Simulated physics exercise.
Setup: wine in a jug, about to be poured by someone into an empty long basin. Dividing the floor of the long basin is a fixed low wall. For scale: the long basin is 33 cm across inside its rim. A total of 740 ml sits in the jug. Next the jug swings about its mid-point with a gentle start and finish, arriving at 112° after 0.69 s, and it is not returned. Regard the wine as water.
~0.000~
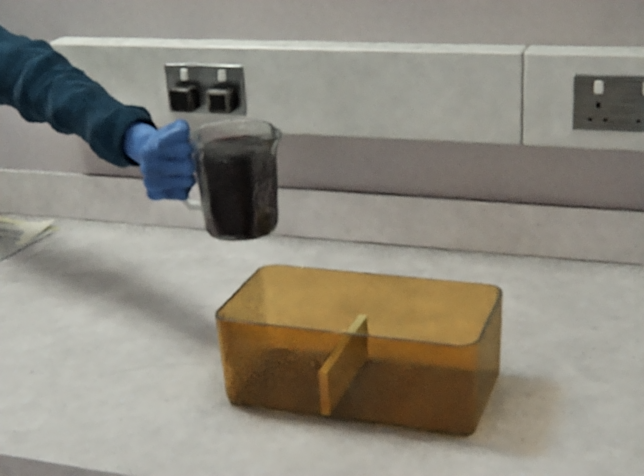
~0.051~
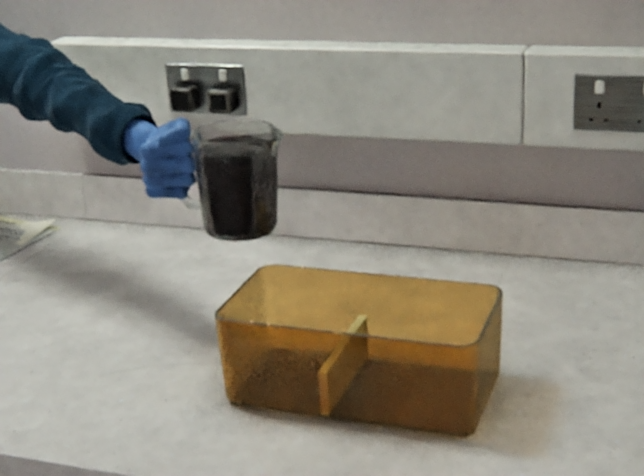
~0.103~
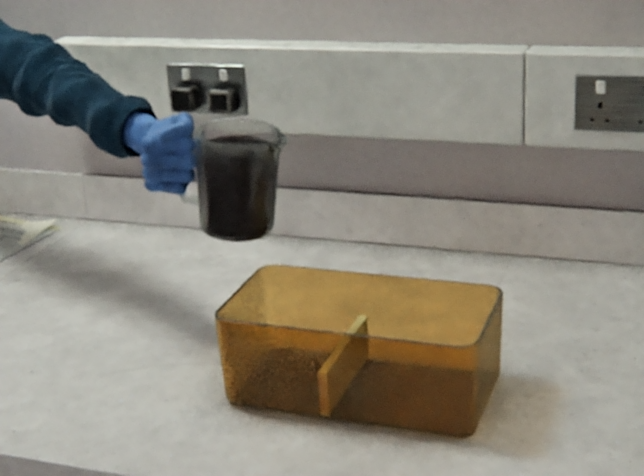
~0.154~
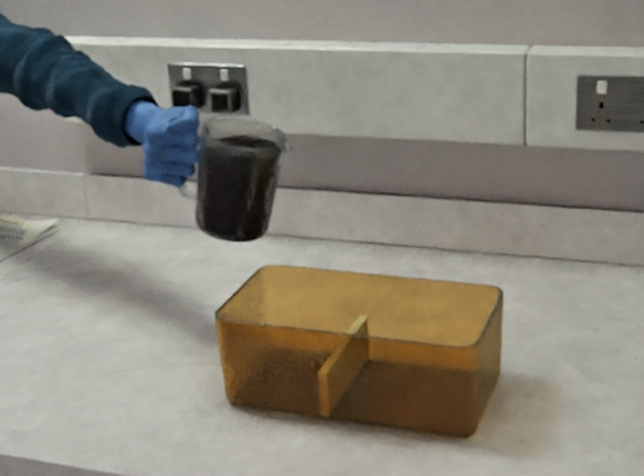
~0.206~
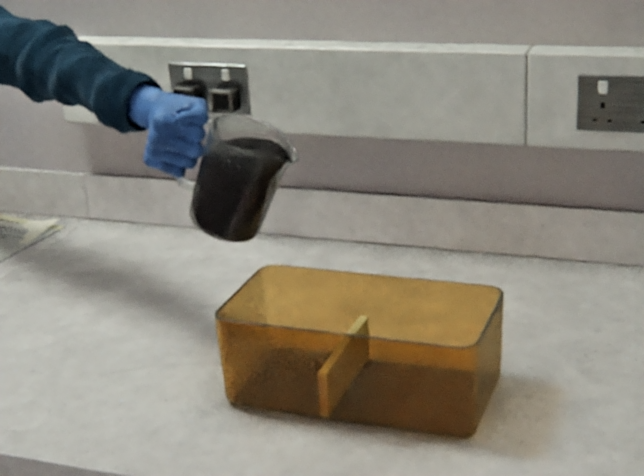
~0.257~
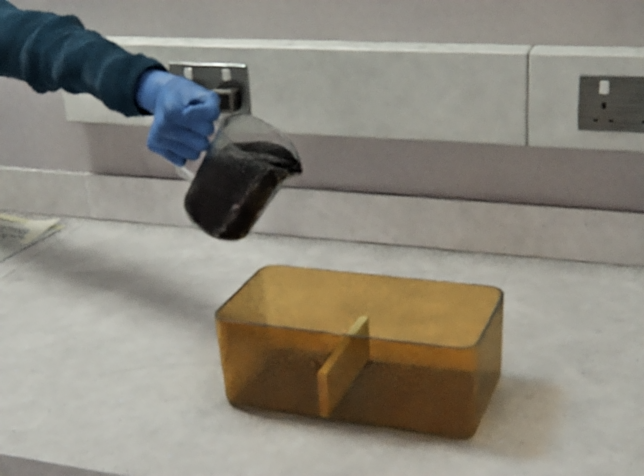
On a pale countertop below wall sockets, a blue-gloved hand holds a clear jug of dark liquid upright, above and to the left of an amber basin with a low divider. The hand gradually tilts the jug rightward, and the liquid shifts up to its rim while the basin stays still.
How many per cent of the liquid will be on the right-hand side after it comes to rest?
Some 58 per cent will be on the right-hand side.
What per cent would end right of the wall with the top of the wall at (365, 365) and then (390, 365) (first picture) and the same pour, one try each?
The first gives near 30 per cent and the second near 10 per cent.
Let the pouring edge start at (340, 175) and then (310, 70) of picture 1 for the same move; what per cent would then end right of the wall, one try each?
I'd say 95 percent on the first go, 90 percent on the next.
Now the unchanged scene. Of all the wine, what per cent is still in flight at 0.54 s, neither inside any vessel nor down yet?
Estimate: About 26 % of all of it.
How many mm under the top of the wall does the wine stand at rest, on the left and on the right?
The left comes to roughly 48 mm and the right to roughly 48 mm.
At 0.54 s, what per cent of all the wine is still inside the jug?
Roughly 58 percent.
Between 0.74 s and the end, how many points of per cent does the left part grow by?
That amounts to roughly 16 per cent of the whole.
After 0.54 s the tilt is 99° and 57 per cent is still to pour, 0 is left of the wall and 16 right of it.
After 0.74 s the tilt is 112° and 11 per cent is still to pour, 25 is left of the wall and 48 right of it.
After 0.96 s the tilt is 112° and 0 per cent is still to pour, 39 is left of the wall and 57 right of it.
After 1.19 s the tilt is 112° and 0 per cent is still to pour, 41 is left of the wall and 58 right of it.
In the end 41 per cent lies left of the wall, 58 right of it and 1 outside.
